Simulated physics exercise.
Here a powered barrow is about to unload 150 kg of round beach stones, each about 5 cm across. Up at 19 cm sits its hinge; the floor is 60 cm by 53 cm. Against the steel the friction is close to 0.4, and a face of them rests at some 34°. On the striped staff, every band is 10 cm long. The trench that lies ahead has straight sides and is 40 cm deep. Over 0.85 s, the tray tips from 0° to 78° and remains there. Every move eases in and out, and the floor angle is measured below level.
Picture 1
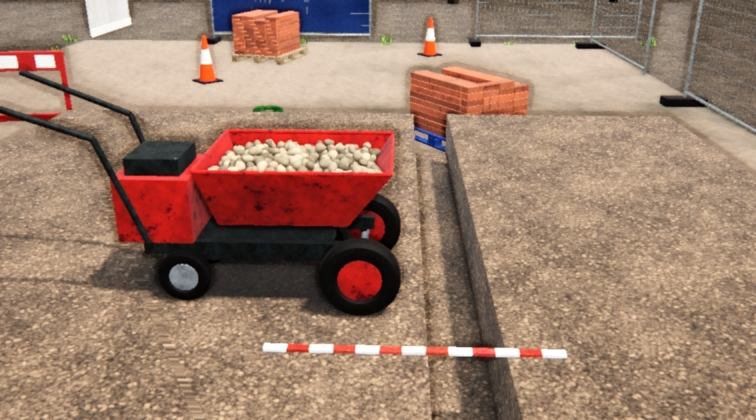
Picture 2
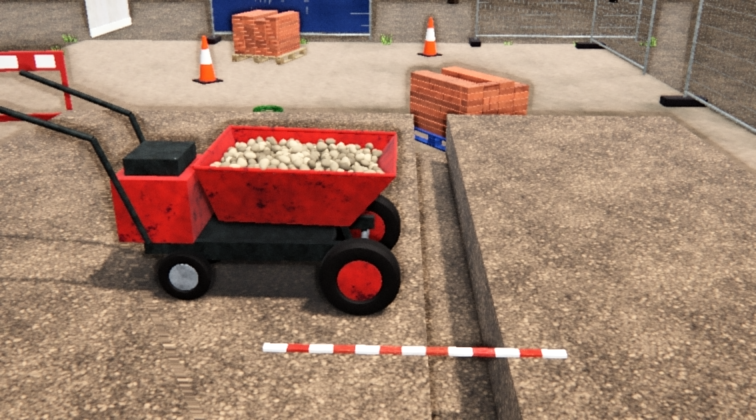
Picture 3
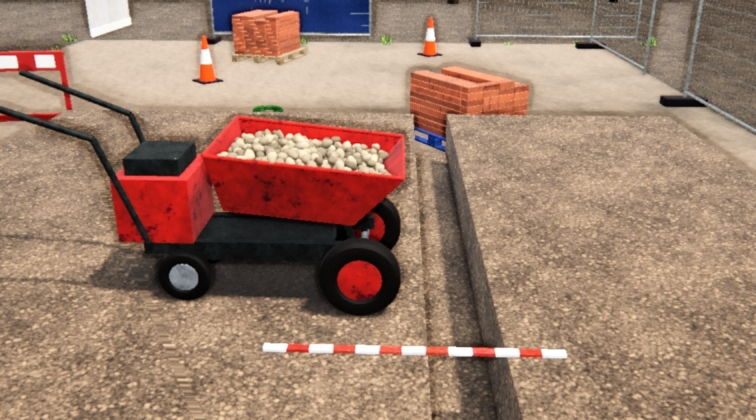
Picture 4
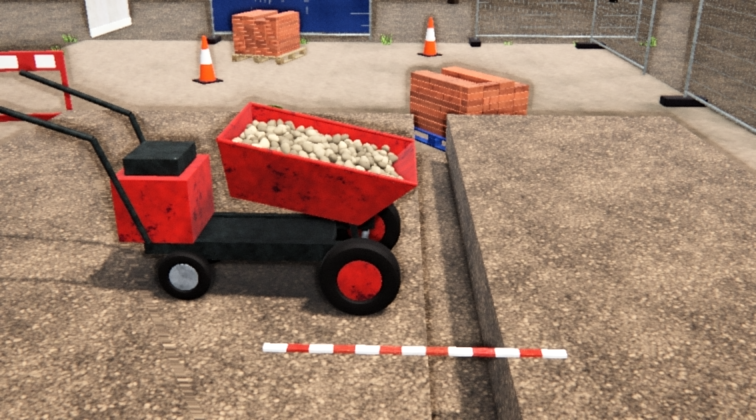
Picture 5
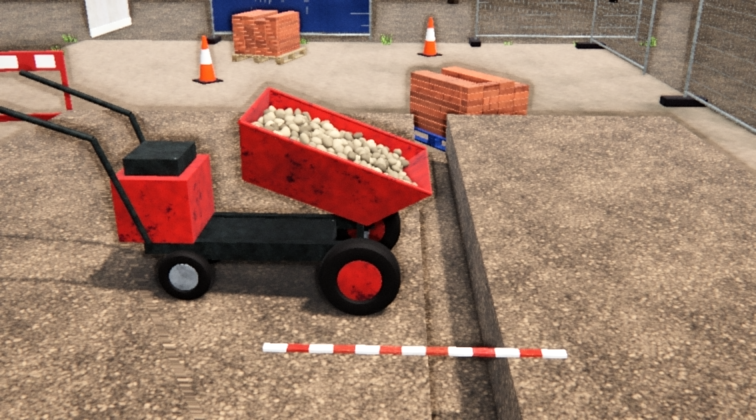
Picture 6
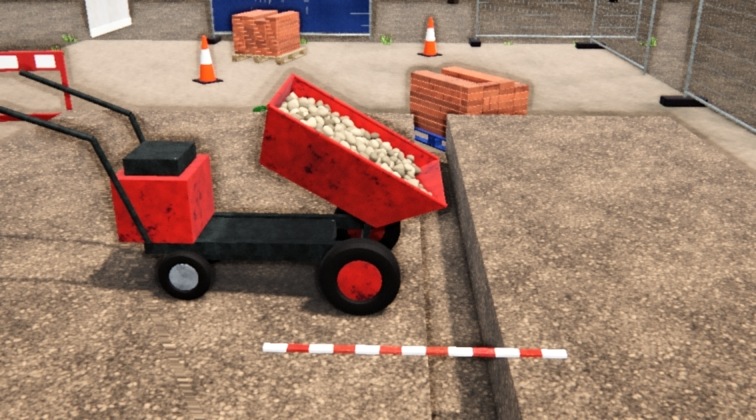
On a fenced building site, a red powered barrow stood still beside a trench while its tray, heaped with pale rounded stones, tilted steadily forward to the right, its back end rising high.
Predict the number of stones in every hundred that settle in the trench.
Close to 23 in a hundred.
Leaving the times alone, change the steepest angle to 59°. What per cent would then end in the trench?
Then about 30 per cent.
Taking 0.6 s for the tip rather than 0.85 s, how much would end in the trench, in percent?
Close to 15 percent, then.
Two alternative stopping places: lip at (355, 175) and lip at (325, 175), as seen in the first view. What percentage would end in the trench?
It'd be around 55 per cent and after that around 95 per cent.
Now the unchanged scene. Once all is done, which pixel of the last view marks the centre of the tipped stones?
Their middle lands near (547, 283).
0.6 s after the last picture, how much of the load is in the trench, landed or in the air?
By then, around 5 percent.
Then, 0.3 s after the last picture the floor is at 66°, 100 % in the tray; the foremost stones are at (479, 235).
Then, 0.6 s after the last picture the floor is at 78°, 40 % in the tray, 6 % in the trench, 53 % past the trench; the foremost stones are at (588, 279).
Then, 0.9 s after the last picture the floor is at 78°, 4 % in the tray, 17 % in the trench, 79 % past the trench; the foremost stones are at (749, 287).
Then, 2.9 s after the last picture the floor is at 78°, 0 % in the tray, 23 % in the trench, 77 % past the trench; the foremost stones are past the picture's edge.
